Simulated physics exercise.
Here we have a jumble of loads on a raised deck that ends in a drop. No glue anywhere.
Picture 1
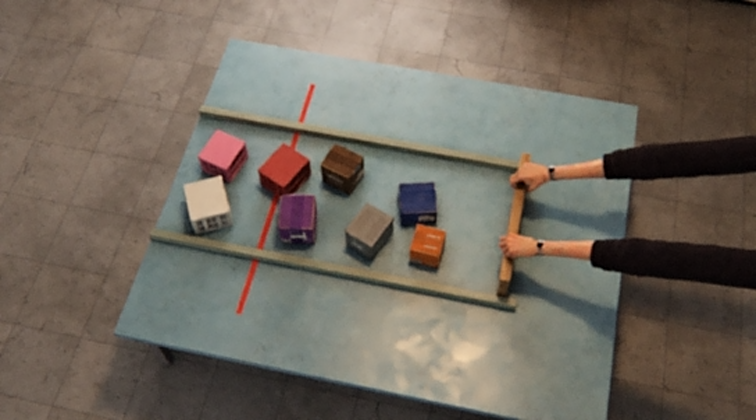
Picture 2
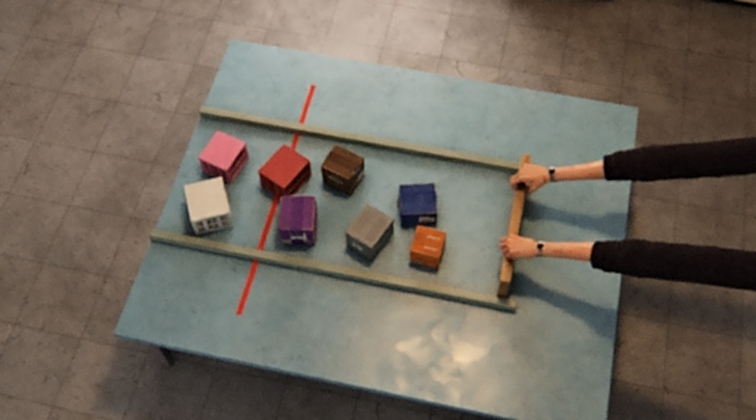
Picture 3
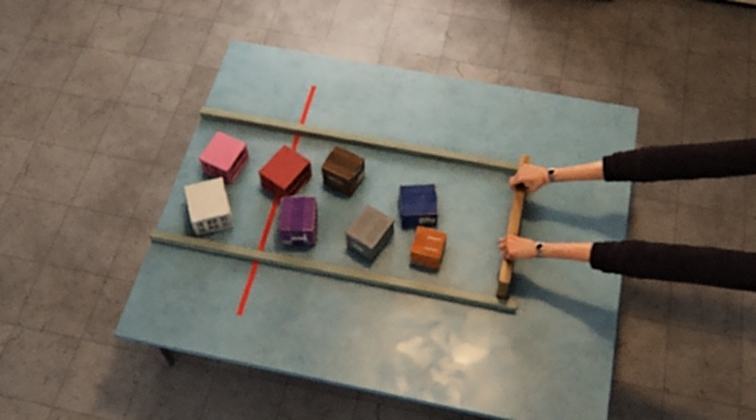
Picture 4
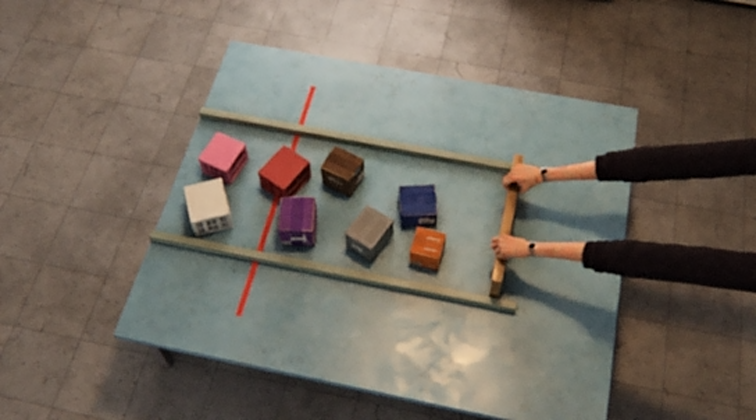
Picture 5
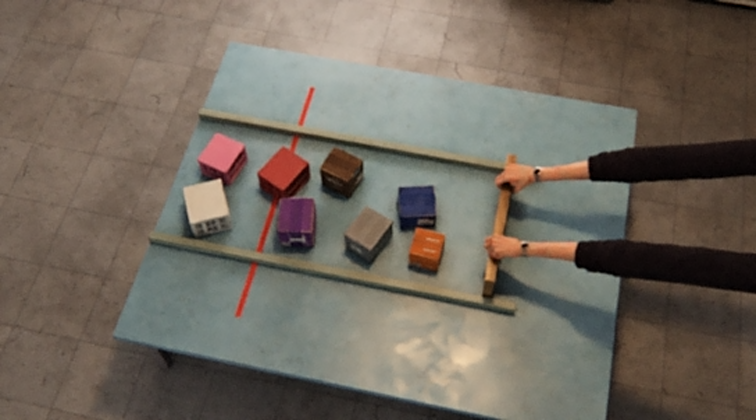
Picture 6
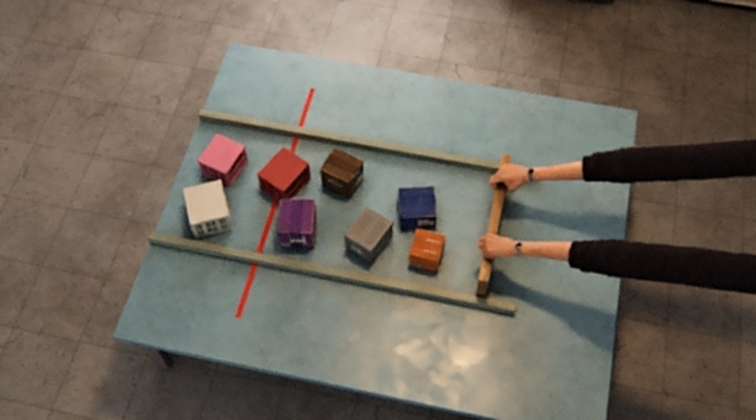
A person's two hands, in dark sleeves, hold a wooden plank upright across the right end of two pale rails on a light blue table, seen from above on a tiled floor. Between the rails sit pink, white, red, purple, brown, grey, blue and orange boxes, with a red line crossing at left. The hands slide the plank slightly left, while the boxes and view stay practically still.
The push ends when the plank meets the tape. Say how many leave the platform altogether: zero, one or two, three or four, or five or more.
As it turns out, the number that fall off is one or two.
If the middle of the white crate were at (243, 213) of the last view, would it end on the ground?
From there it goes over.
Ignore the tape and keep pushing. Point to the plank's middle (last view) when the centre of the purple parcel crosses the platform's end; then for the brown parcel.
At (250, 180) for the purple parcel; at (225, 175) for the brown parcel.
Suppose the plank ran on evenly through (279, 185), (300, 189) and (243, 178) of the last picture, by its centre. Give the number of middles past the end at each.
In that order 2, 0 and 4.
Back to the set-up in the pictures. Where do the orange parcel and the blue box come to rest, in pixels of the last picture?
Near (253, 218) and (264, 175).
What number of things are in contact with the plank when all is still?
That makes 2.
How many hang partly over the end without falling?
The number is 0.
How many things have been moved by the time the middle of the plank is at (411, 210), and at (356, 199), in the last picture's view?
3 and 6.
Soon after, none off yet; pink crate at rest near (223, 160); white crate at rest near (208, 209); red crate at rest near (285, 176).
Then, none off yet; pink crate at rest near (223, 160); white crate at rest near (208, 209); red crate moved a little near (266, 175).
At rest, the number that fall off is one or two; fallen, white crate and pink crate.
